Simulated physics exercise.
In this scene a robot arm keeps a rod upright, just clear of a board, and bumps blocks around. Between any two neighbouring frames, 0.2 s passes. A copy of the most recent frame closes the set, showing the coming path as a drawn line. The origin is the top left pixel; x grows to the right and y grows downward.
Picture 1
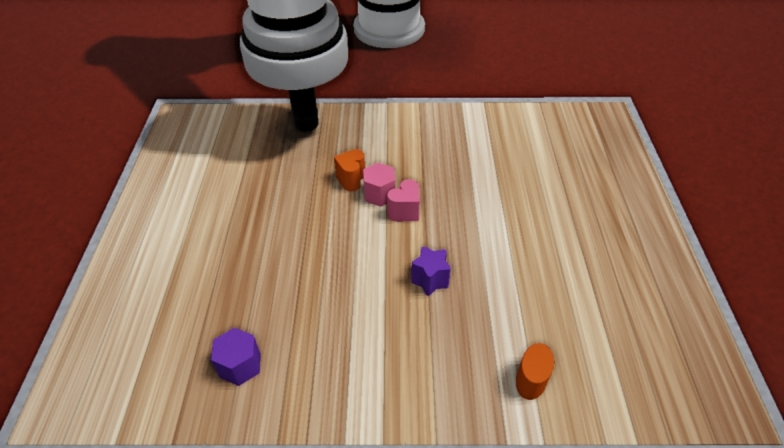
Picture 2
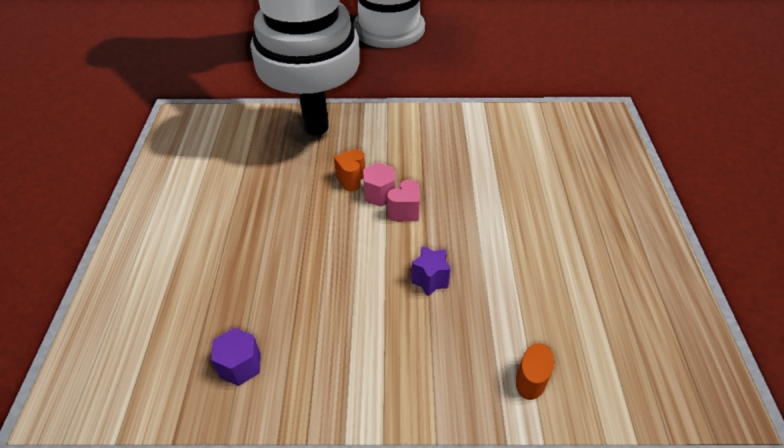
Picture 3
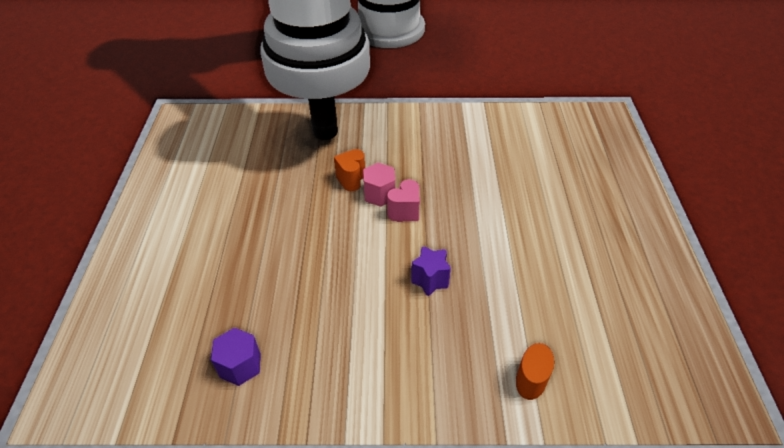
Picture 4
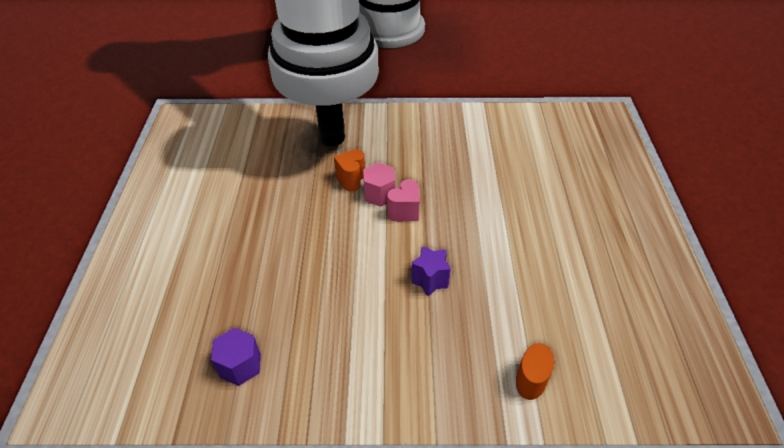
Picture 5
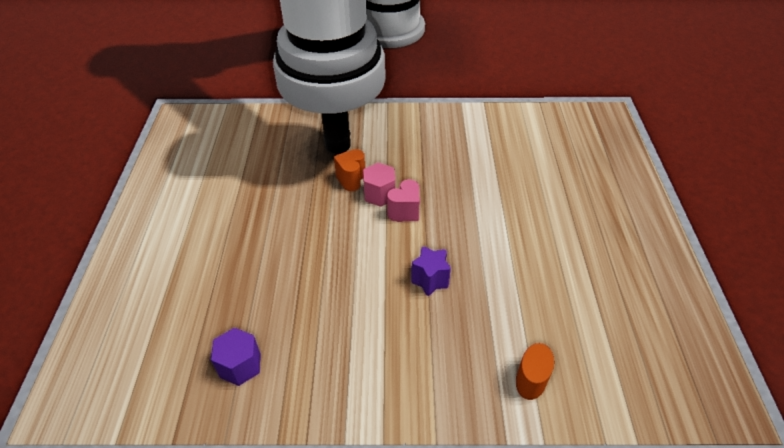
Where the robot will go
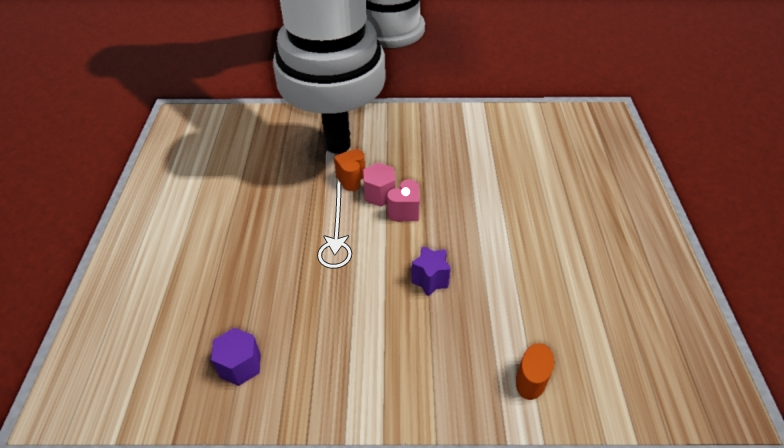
The clip opens on a robot arm holding a dark rod above the far side of a wooden board scattered with orange, pink and purple blocks. The arm moves gradually right and slightly nearer, bringing the rod close beside the orange heart block, while all the blocks stay where they are.
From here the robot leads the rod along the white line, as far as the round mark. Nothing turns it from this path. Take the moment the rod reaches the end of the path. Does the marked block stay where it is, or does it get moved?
By then it is still where it was.
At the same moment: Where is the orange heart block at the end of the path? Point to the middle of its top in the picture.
I predict (364, 192).
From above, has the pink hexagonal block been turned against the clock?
Final answer: Yes.
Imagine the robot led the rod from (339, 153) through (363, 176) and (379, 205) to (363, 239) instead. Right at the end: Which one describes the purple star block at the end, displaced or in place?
It is untouched.
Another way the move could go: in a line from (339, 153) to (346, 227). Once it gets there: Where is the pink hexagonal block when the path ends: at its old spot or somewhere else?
The pink hexagonal block will be pushed away from where it stands.
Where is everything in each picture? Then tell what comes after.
In the first frame, lower end of the rod at (307, 125), tops of blocks, orange heart block at (350, 159), pink hexagonal block at (379, 174), pink heart block at (406, 192).
In the second frame, rod at (317, 128), blocks as before.
In the third frame, rod at (326, 133), blocks as before.
In the fourth frame, rod at (333, 139), blocks as before.
In the fifth frame, rod at (338, 146), orange heart block at (350, 159), pink hexagonal block at (379, 174), pink heart block at (406, 192).
The drawn path runs from (339, 153) to (335, 254); the dot is on the pink heart block.
On the path given first. One third of the way, rod at (338, 177); orange heart block at (355, 177), turned 25° anticlockwise; pink hexagonal block at (383, 176).
Two thirds of the way, rod at (337, 210); orange heart block at (364, 191), turned 60° anticlockwise; pink hexagonal block at (386, 177), turned 25° anticlockwise.
At the end, rod at (334, 248); orange heart block at (364, 192), turned 60° anticlockwise; pink hexagonal block at (386, 177), turned 25° anticlockwise; pink heart block not moved.
